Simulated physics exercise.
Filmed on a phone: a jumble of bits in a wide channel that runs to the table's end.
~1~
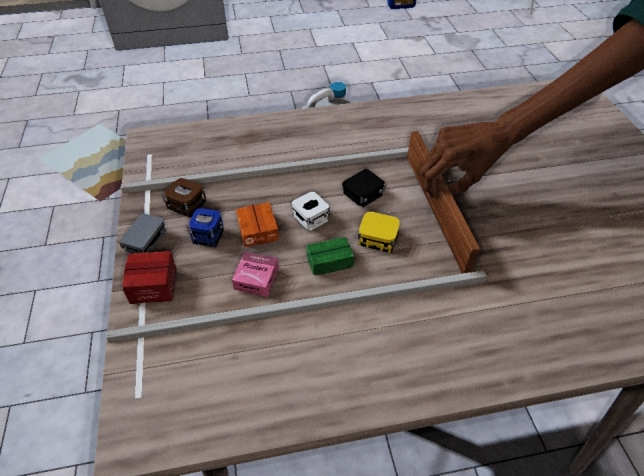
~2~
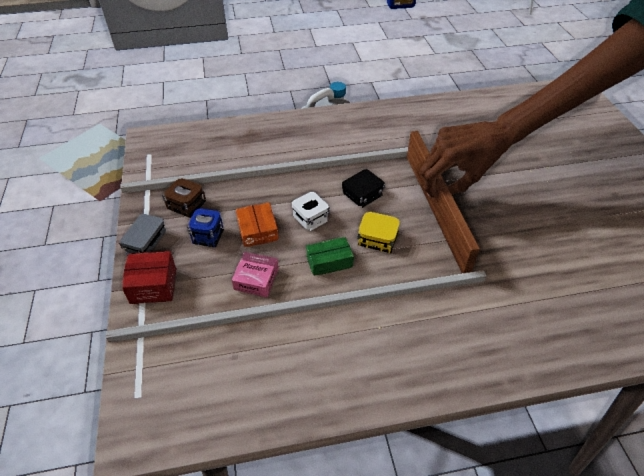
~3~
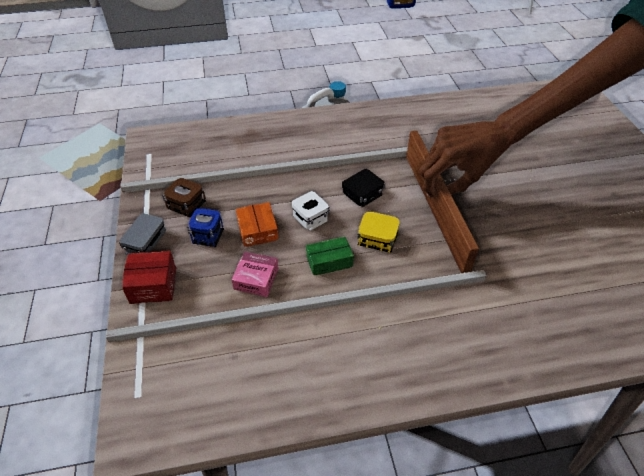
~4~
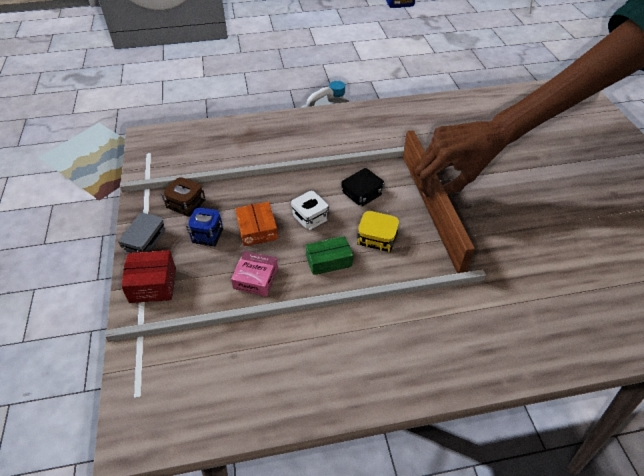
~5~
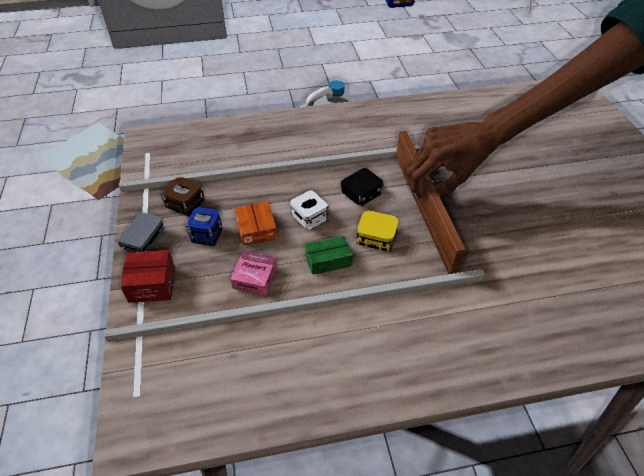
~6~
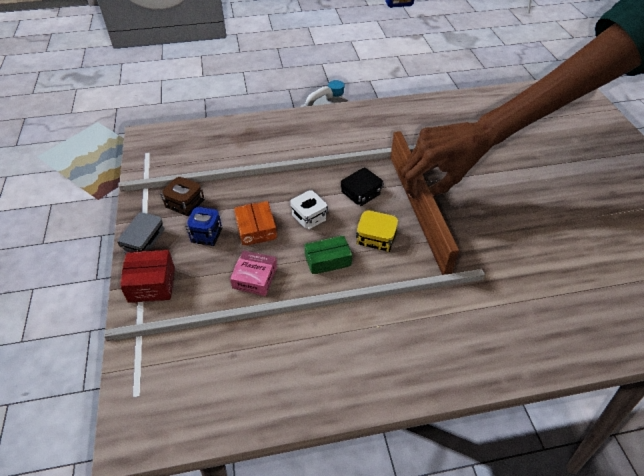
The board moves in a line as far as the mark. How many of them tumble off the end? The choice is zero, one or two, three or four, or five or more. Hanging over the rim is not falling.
In the end the number that fall off is five or more.
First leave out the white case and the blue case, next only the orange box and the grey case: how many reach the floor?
The counts: 4 and 4.
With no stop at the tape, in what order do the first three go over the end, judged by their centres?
In order: The grey case, then the red box, then the blue case.
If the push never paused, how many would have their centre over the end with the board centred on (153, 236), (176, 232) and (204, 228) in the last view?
The counts: 6, 3 and 1.
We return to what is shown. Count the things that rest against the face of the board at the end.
In contact: 4.
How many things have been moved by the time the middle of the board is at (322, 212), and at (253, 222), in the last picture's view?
First 5, then 7.
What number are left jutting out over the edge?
2 of them.
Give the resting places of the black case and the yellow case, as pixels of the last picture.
About (125, 213), and the other about (120, 272).
Soon after, none off yet; grey case at rest near (143, 235); red box at rest near (148, 276); brown case at rest near (183, 196).
After that, none off yet; grey case displaced a little near (127, 236); red box displaced a little near (137, 277); brown case displaced a little near (171, 199).
In the end, the number that fall off is five or more; gone, orange box, pink box, blue case, brown case, red box and grey case.
